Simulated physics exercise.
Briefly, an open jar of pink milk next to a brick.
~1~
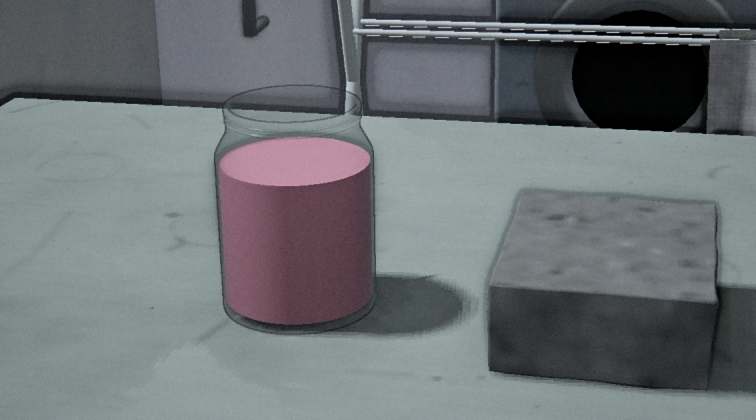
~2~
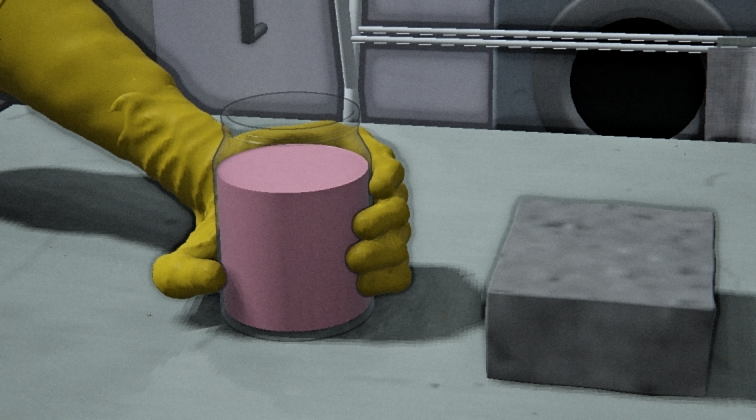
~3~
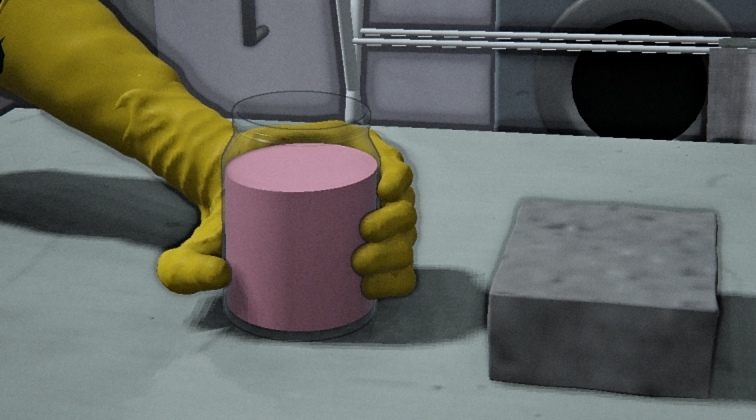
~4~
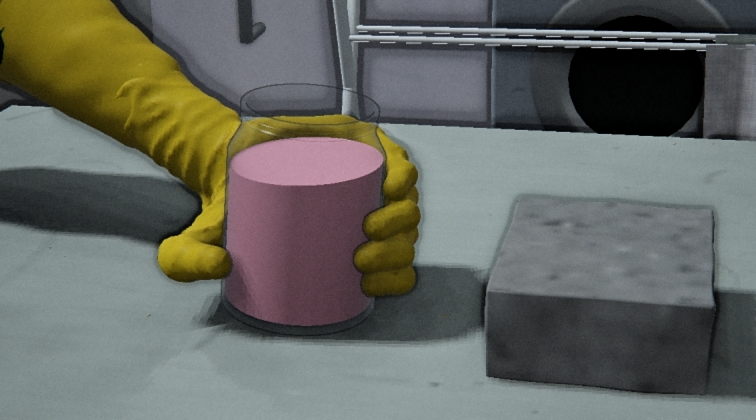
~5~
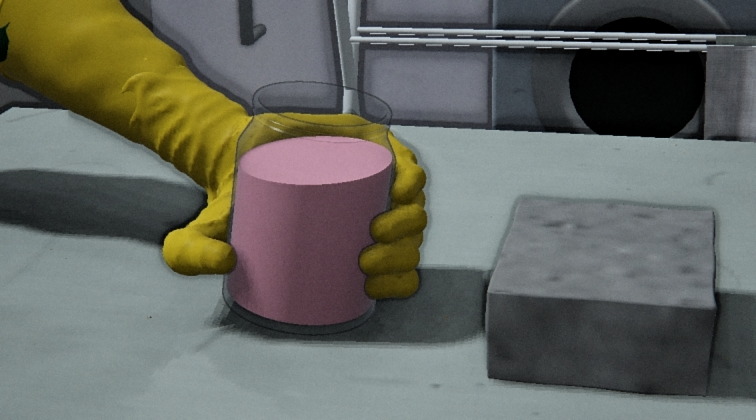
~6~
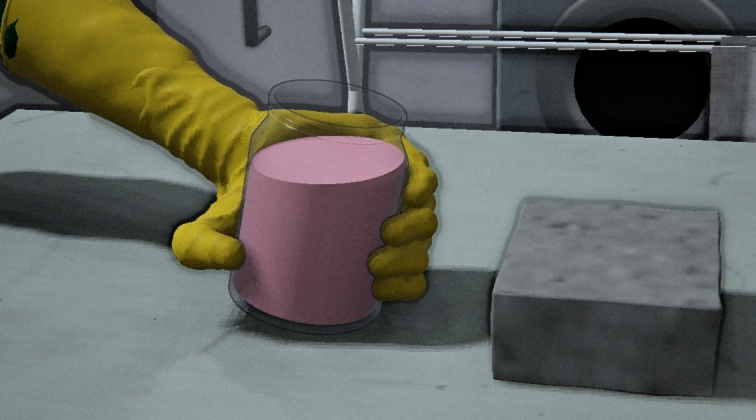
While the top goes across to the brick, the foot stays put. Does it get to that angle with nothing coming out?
No: It's going to leak over the lip, I reckon.
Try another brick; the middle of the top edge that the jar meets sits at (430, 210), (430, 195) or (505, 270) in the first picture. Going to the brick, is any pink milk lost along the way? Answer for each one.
One by one, the answers are: Stays clean, stays clean and pours over.
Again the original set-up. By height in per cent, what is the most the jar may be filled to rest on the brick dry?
Roughly 60 per cent.
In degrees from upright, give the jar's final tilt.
55°, roughly.
Shortly, the jar leans by about 30°; none is lost.
Then, the jar leans by about 50°; it has lost some; nearly all of the pink milk is inside.
At the finish, the jar leans by about 55°, against the brick; it has lost some; about three quarters of the pink milk is inside.
